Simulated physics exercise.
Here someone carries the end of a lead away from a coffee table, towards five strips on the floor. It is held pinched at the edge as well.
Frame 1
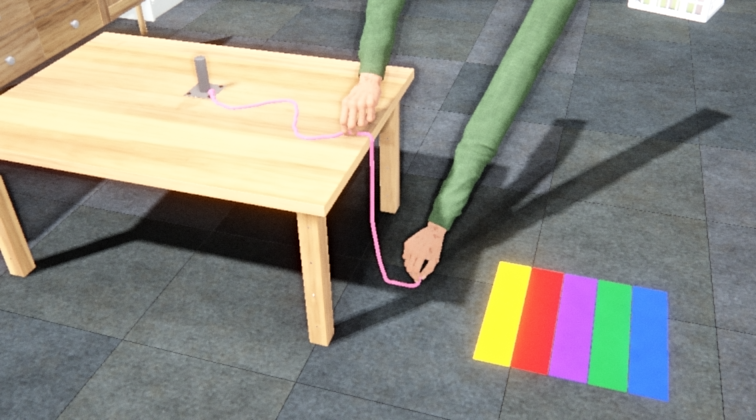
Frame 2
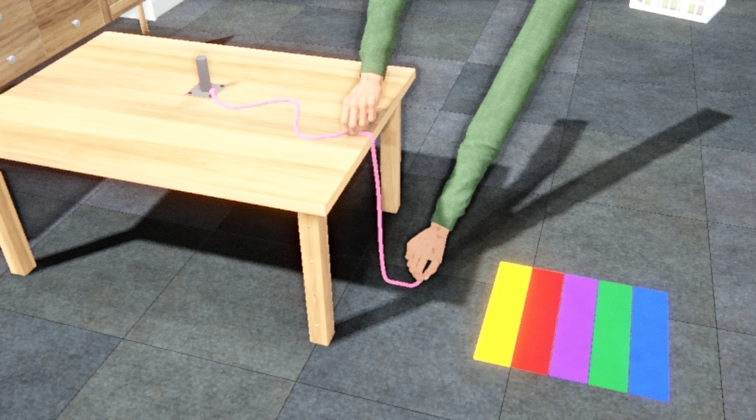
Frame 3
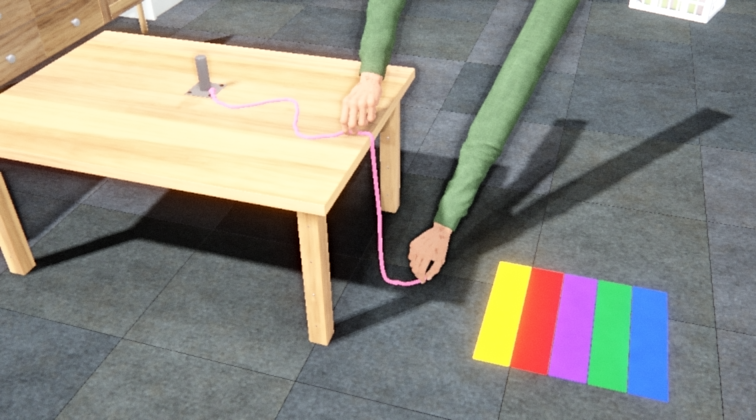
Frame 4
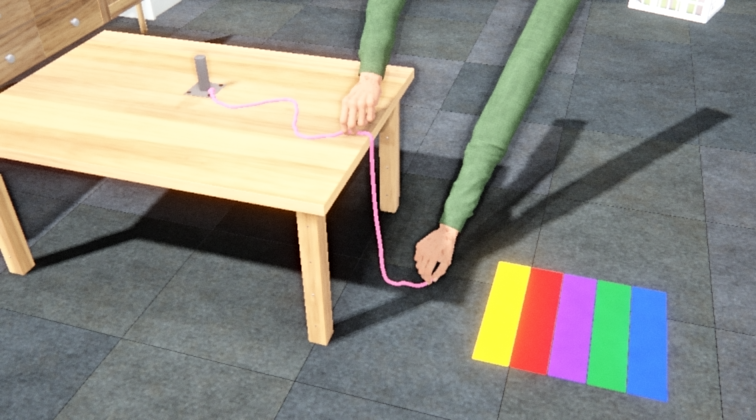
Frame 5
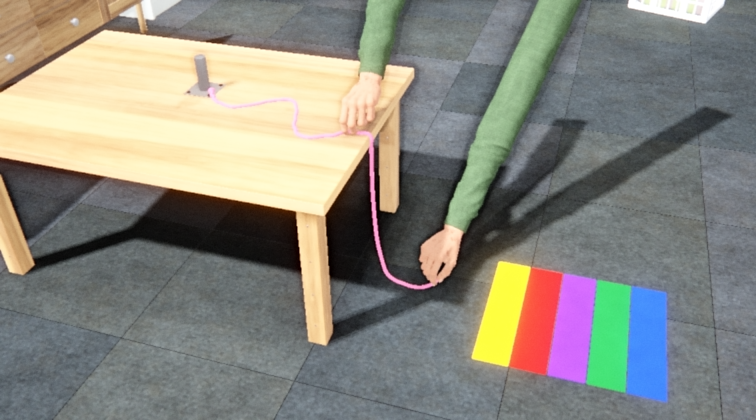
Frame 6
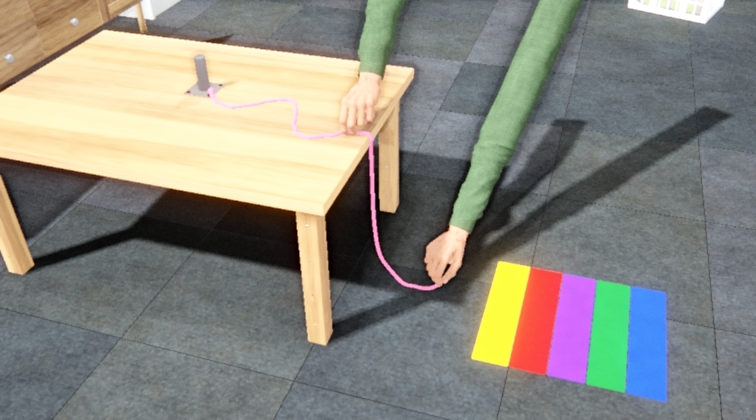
A room with dark grey floor tiles is seen from above at an angle, the view staying still. A pink cord runs from a small grey post across a pale wooden coffee table and over its right edge, with yellow, red, purple, green and blue strips on the floor at right. One green-sleeved hand pinches the cord at the edge while another moves its low-hanging end slightly right.
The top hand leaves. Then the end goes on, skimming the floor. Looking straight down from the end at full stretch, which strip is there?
The green strip is there.
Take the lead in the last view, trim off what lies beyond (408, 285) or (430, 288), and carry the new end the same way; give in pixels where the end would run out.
In turn, around (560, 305) and around (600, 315).
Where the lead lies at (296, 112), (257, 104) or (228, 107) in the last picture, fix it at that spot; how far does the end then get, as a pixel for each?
Per try (px, approx.): (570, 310); (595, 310); (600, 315).
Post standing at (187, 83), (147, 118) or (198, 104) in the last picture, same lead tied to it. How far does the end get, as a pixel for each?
(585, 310), (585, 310) and (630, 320).
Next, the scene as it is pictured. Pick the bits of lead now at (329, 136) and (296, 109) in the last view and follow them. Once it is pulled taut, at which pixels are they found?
They end up at (396, 150) and (321, 118).
Early on, end near (558, 305); over red.
Midway, end near (594, 312); over purple.
At the end of the slack, end near (615, 317); over green. It gets as far as the green strip.
